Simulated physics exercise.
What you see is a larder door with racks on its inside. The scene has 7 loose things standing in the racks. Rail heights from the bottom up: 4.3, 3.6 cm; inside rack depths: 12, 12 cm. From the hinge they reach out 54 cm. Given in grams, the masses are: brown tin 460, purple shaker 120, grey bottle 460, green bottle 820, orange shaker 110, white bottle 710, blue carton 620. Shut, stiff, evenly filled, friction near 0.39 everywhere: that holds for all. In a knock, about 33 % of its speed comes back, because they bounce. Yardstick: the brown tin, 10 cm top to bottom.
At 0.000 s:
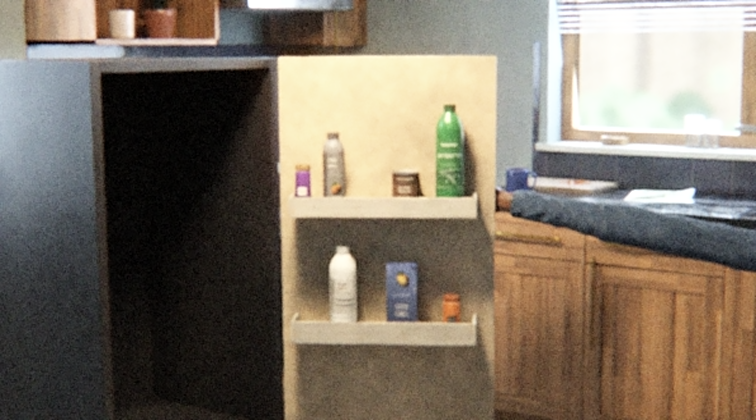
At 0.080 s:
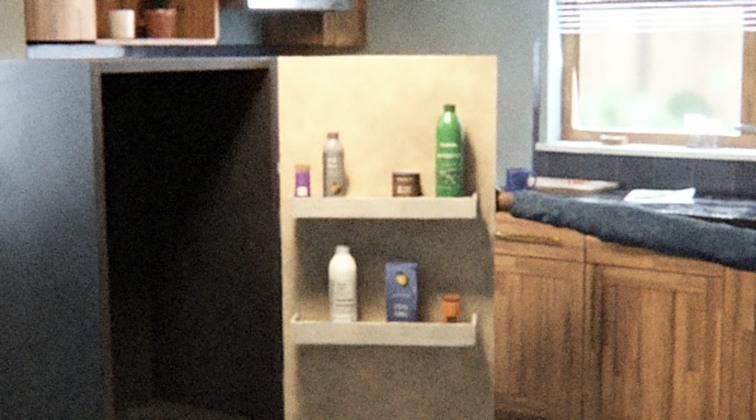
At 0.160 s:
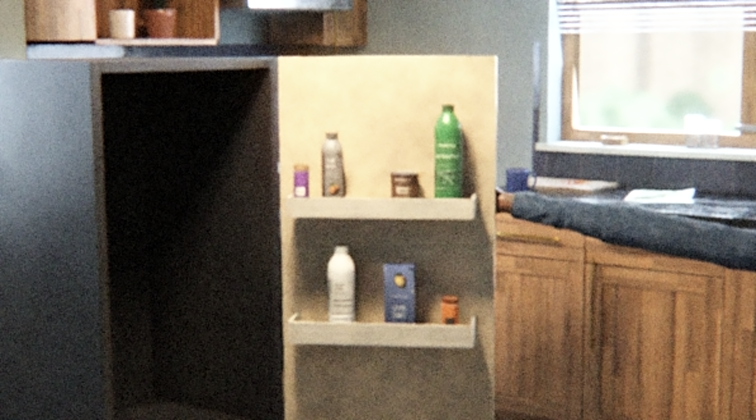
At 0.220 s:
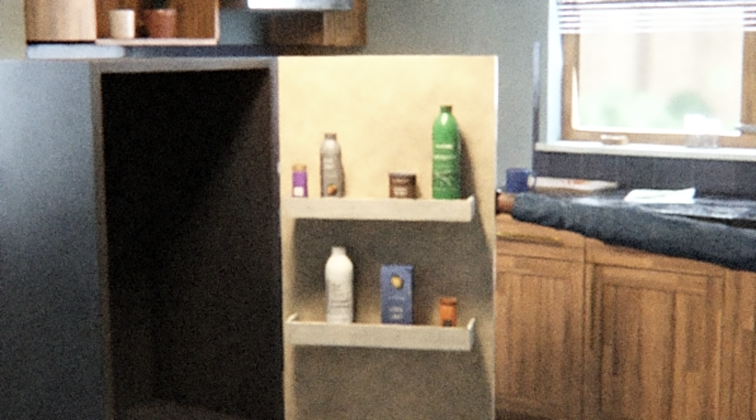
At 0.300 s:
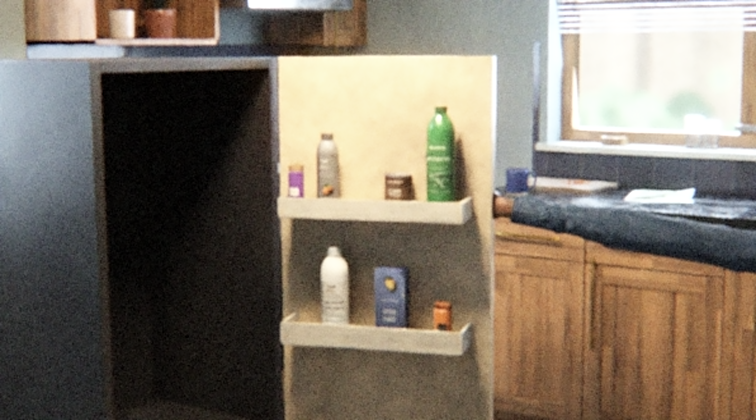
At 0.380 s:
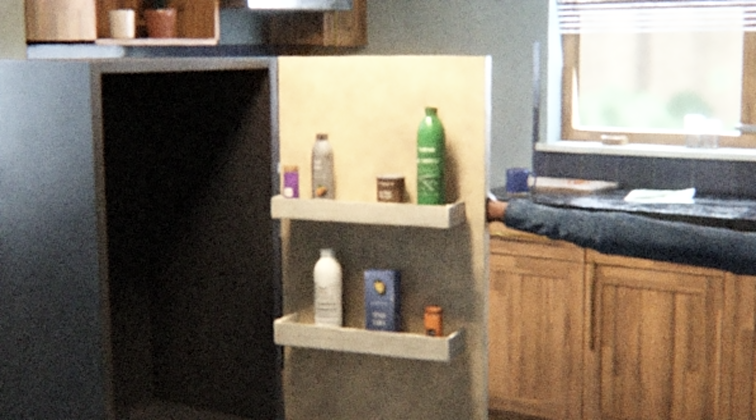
We see an open larder door with bottles and small containers on two racks, and a sleeved arm at its right edge. The hand slowly swings the door a little way toward closing, the racked items shifting slightly left with it.
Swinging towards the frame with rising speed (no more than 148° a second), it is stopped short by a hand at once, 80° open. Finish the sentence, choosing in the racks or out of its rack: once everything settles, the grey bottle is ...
... In the racks.
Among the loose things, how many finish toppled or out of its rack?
Total: 2.
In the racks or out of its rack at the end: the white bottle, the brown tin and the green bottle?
White bottle: Stays in bounds; brown tin: Stays in bounds; green bottle: Goes out of bounds.
Around 0.88 s, door 80° open; green bottle and blue carton now out of its rack; grey bottle at 4° to upright near (305, 173); orange shaker at 16° to upright.
Around 1.28 s, door 80° open; orange shaker at 4° to upright; brown tin shifted 3 cm.
Finally (2.7 s), out of its rack, green bottle and blue carton; the other 5 still in place (within 5 cm). In the last view, grey bottle near (302, 174).
